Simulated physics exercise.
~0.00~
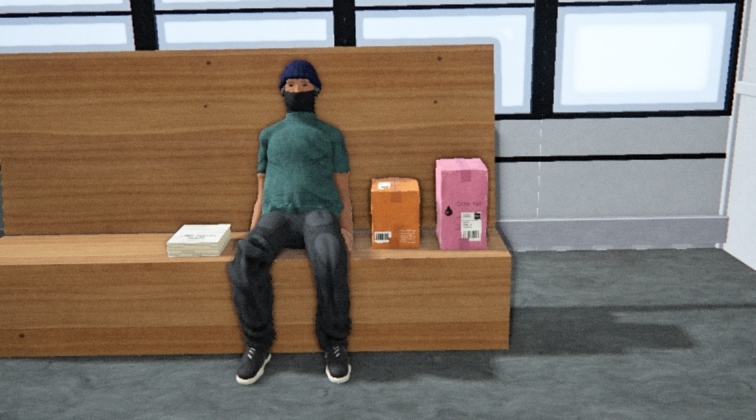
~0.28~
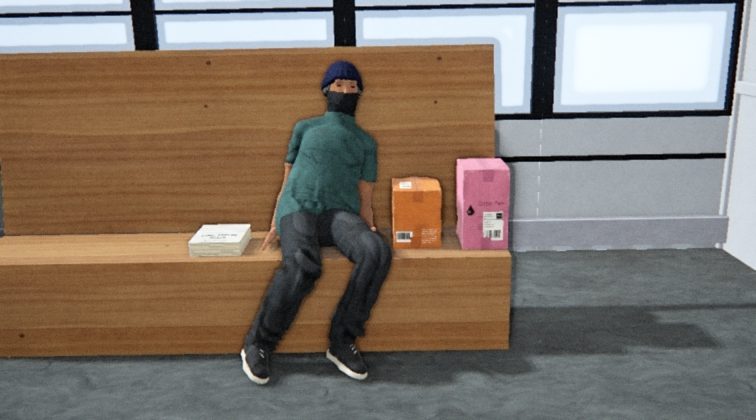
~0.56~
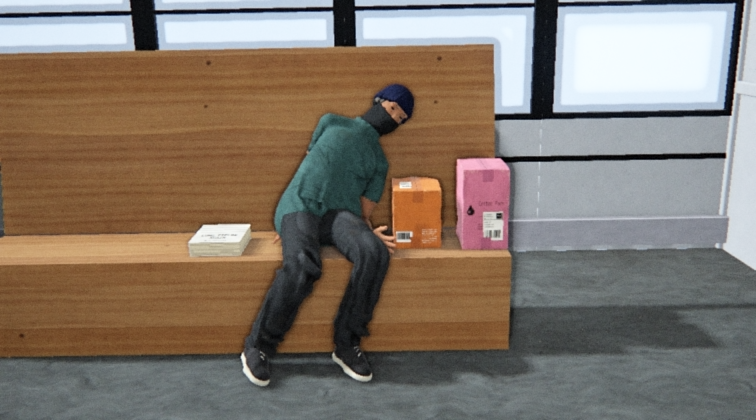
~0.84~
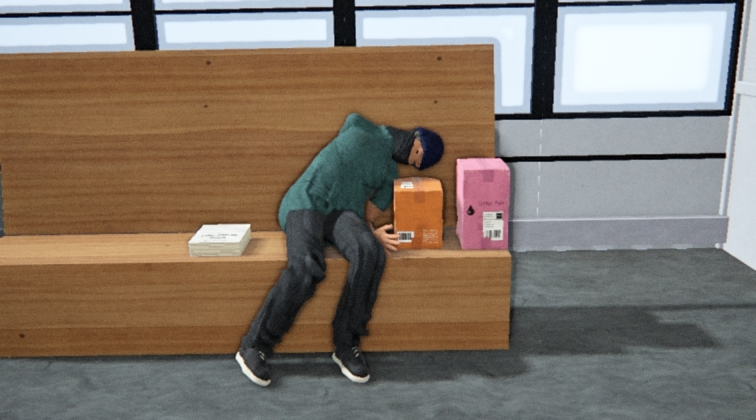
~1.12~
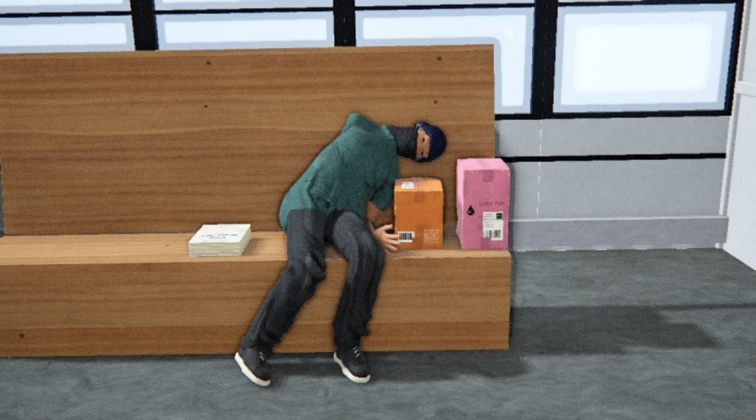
Masked person in a beanie sliding right on a wooden bench, then slumping over an orange box, all items staying on.
